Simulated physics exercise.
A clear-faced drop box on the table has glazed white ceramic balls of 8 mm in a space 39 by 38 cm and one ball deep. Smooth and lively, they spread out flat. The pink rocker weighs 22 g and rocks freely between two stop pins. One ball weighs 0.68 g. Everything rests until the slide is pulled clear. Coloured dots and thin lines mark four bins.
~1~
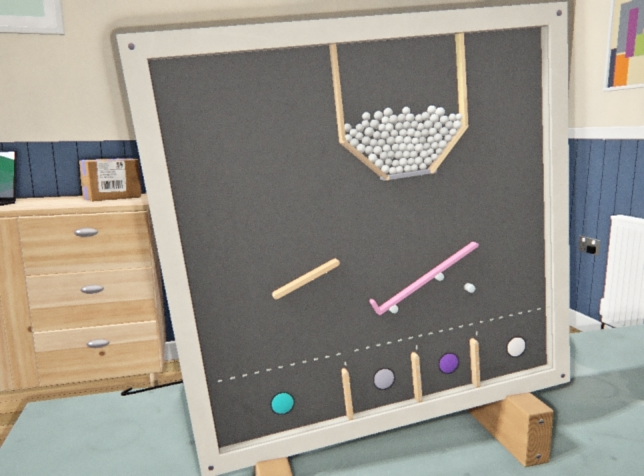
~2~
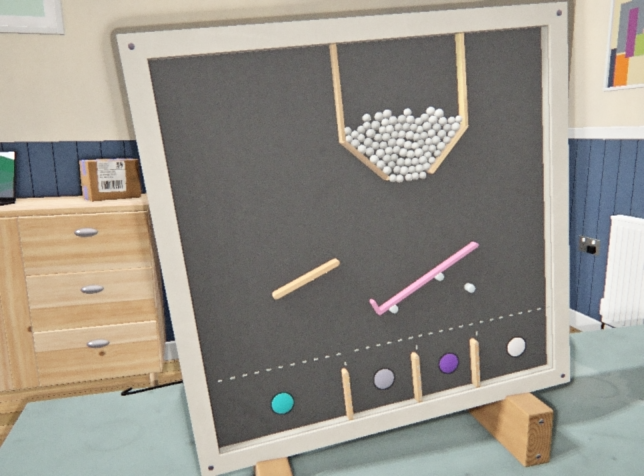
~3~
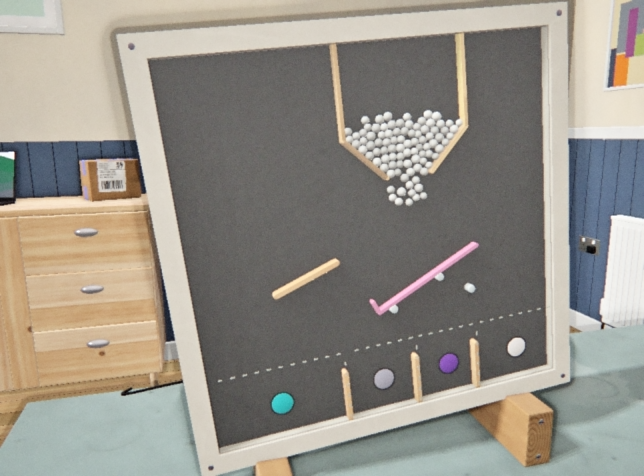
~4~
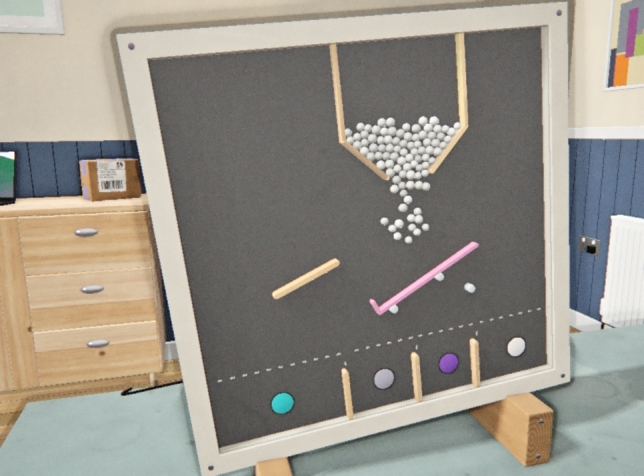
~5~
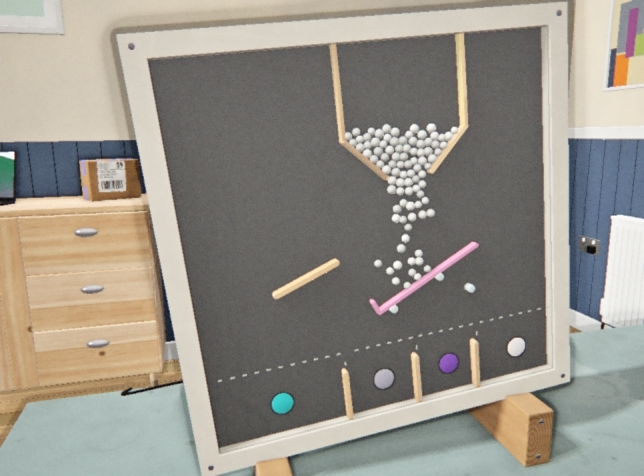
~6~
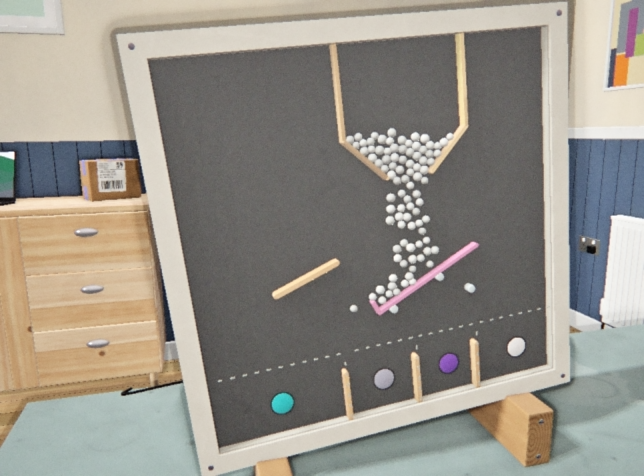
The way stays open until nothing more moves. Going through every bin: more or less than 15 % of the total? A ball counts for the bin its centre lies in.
Purple less, turquoise more, white less, grey less than 15 %.
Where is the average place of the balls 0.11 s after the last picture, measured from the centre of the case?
About 1 cm right and 1 cm below.
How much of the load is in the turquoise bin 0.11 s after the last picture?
About 0 per cent.
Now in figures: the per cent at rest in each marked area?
Purple bin: 0; turquoise bin: 60; white bin: 0; grey bin: 5.
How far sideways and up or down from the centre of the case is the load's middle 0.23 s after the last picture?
Some 1 cm left and 6 cm below.
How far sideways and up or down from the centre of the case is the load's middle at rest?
Some 6 cm left and 14 cm below.
Then, 0.11 s later than the last picture, the balls' middle is 1 cm right of and 1 cm below the centre; nothing in the marked areas; pink rocker left end down 31°.
Then, 0.23 s later than the last picture, the balls' middle is 1 cm left of and 6 cm below the centre; turquoise 20 %; pink rocker left end down 31°.
Then, 0.44 s later than the last picture, the balls' middle is 5 cm left of and 11 cm below the centre; turquoise 50 %; pink rocker left end down 31°.
At rest 1.8 s after the last picture, purple 0 %, turquoise 60 %, white 0 %, grey 5 %, elsewhere 30 %; pink rocker left end down 31°.
